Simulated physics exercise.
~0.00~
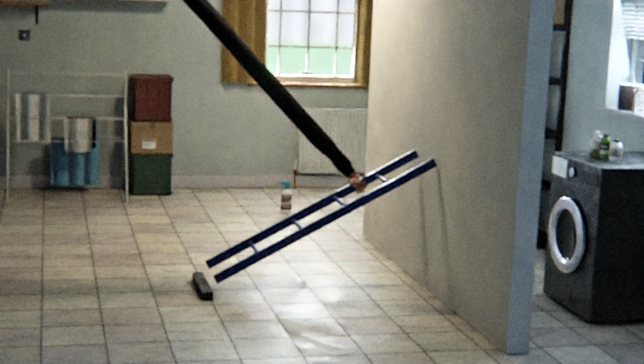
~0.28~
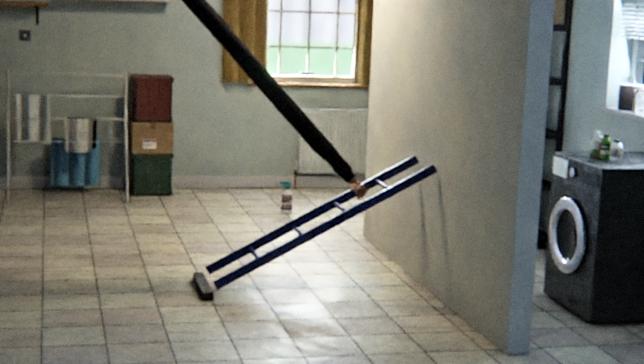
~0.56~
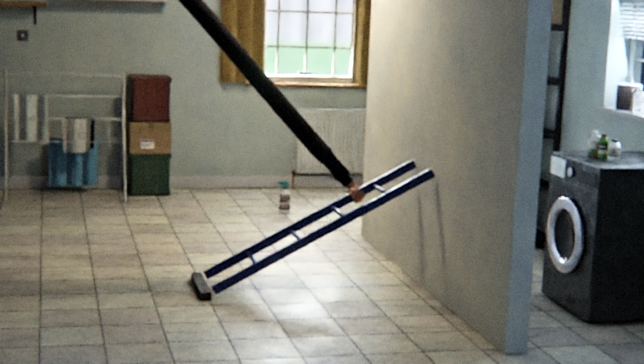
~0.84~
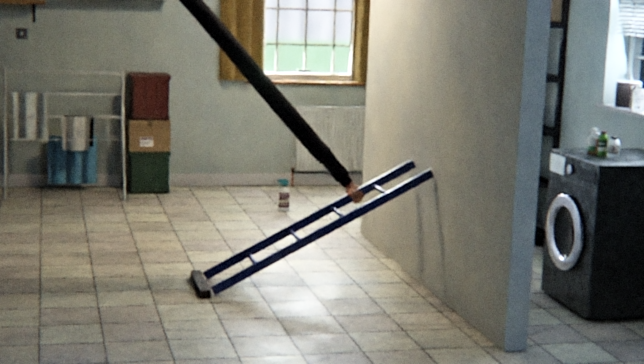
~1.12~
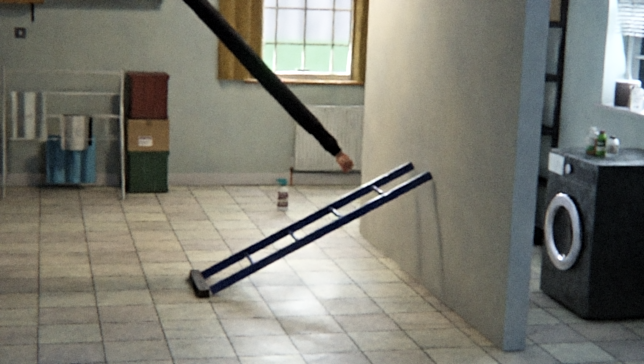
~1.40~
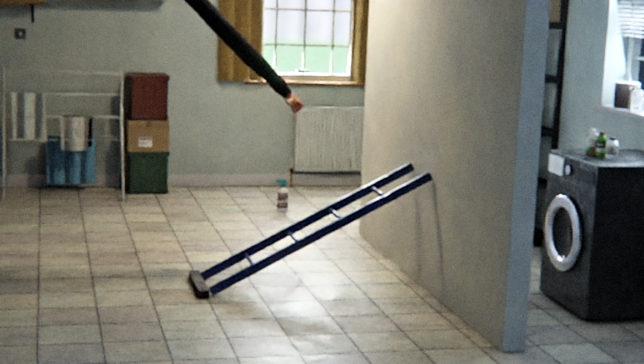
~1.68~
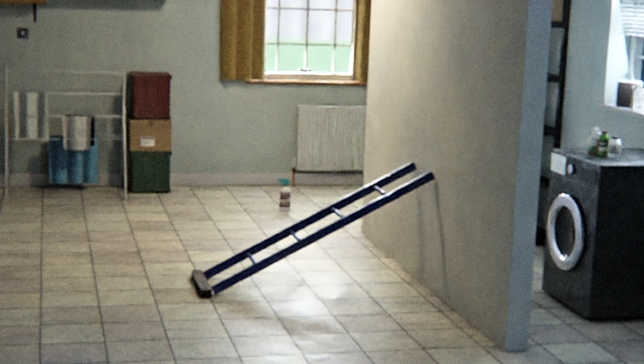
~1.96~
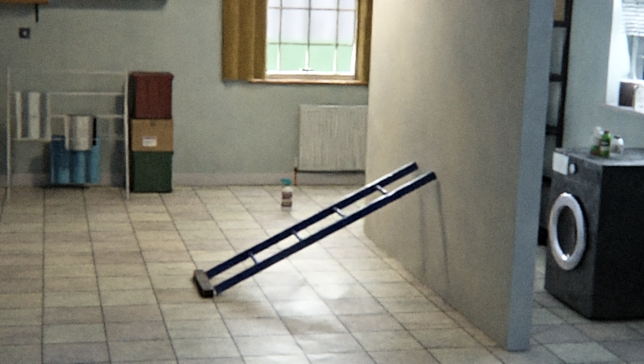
The clip opens in a tiled room where a long dark-sleeved arm reaches down from above, its hand holding a blue ladder at a low slant against a grey partition wall. The ladder's foot is near a small dark batten on the floor, and the hand lowers it slightly until it rests up against the batten. The hand then lets go and draws back up and to the left, leaving the view. The ladder does not slip after the release. It remains leaning on the wall, its foot against the batten, with a washing machine standing to the right.
